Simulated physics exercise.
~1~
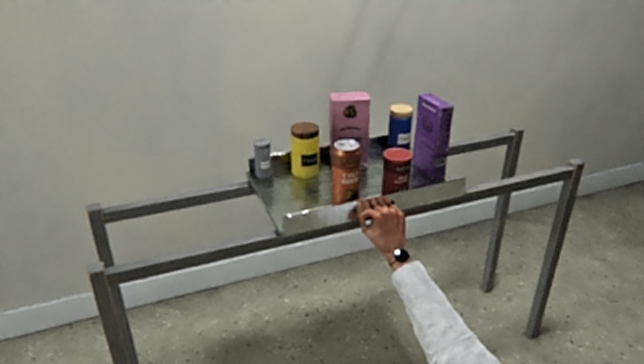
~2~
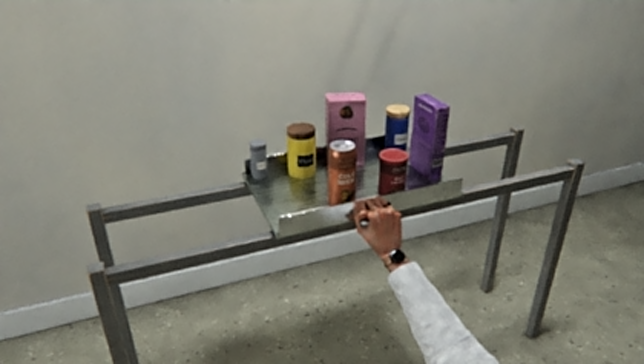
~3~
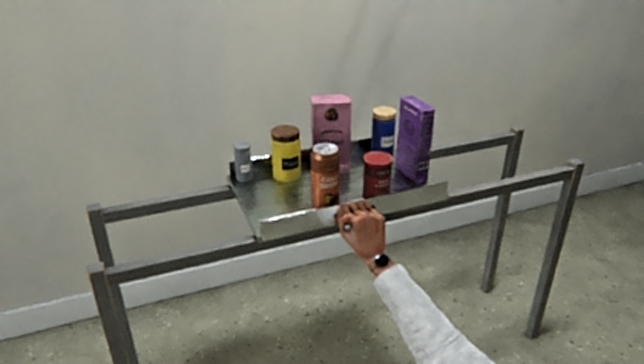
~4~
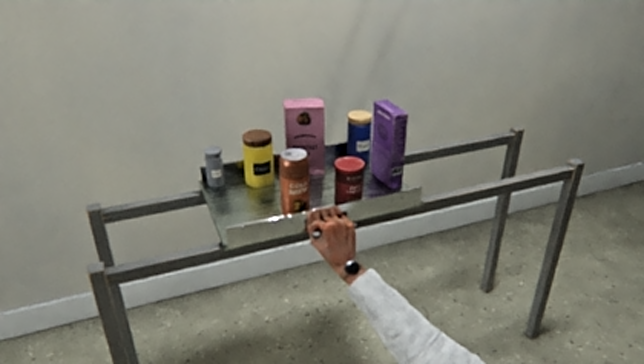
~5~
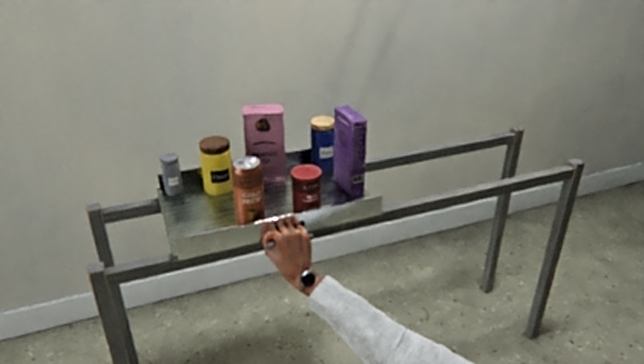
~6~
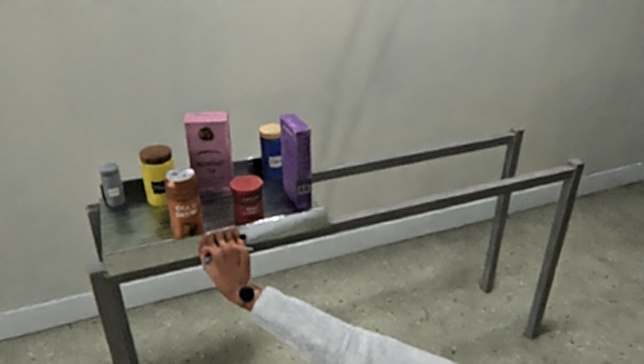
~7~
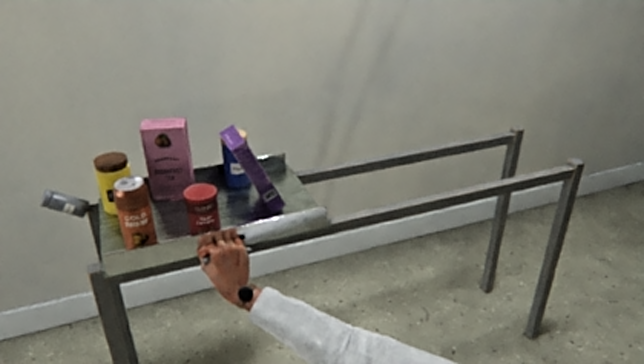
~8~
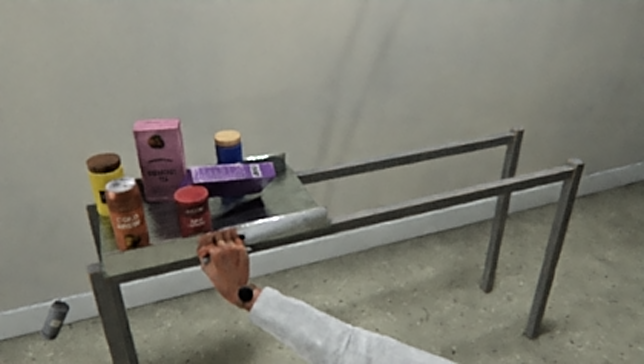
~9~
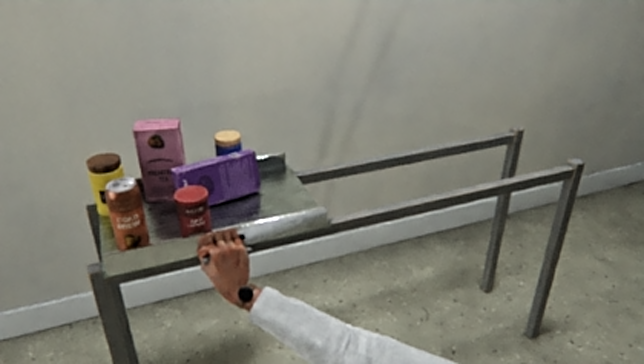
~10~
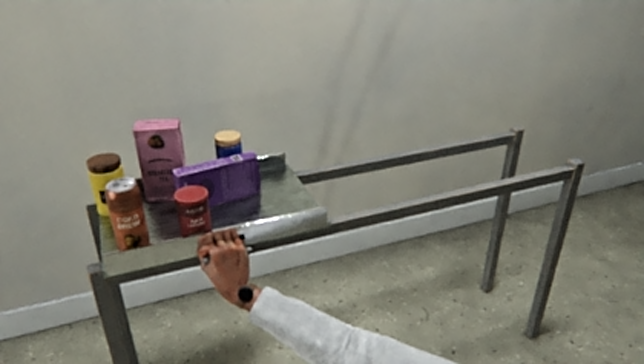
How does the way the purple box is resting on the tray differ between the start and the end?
At the start the purple box stands upright on the tray, and at the end it is lying on its side there.
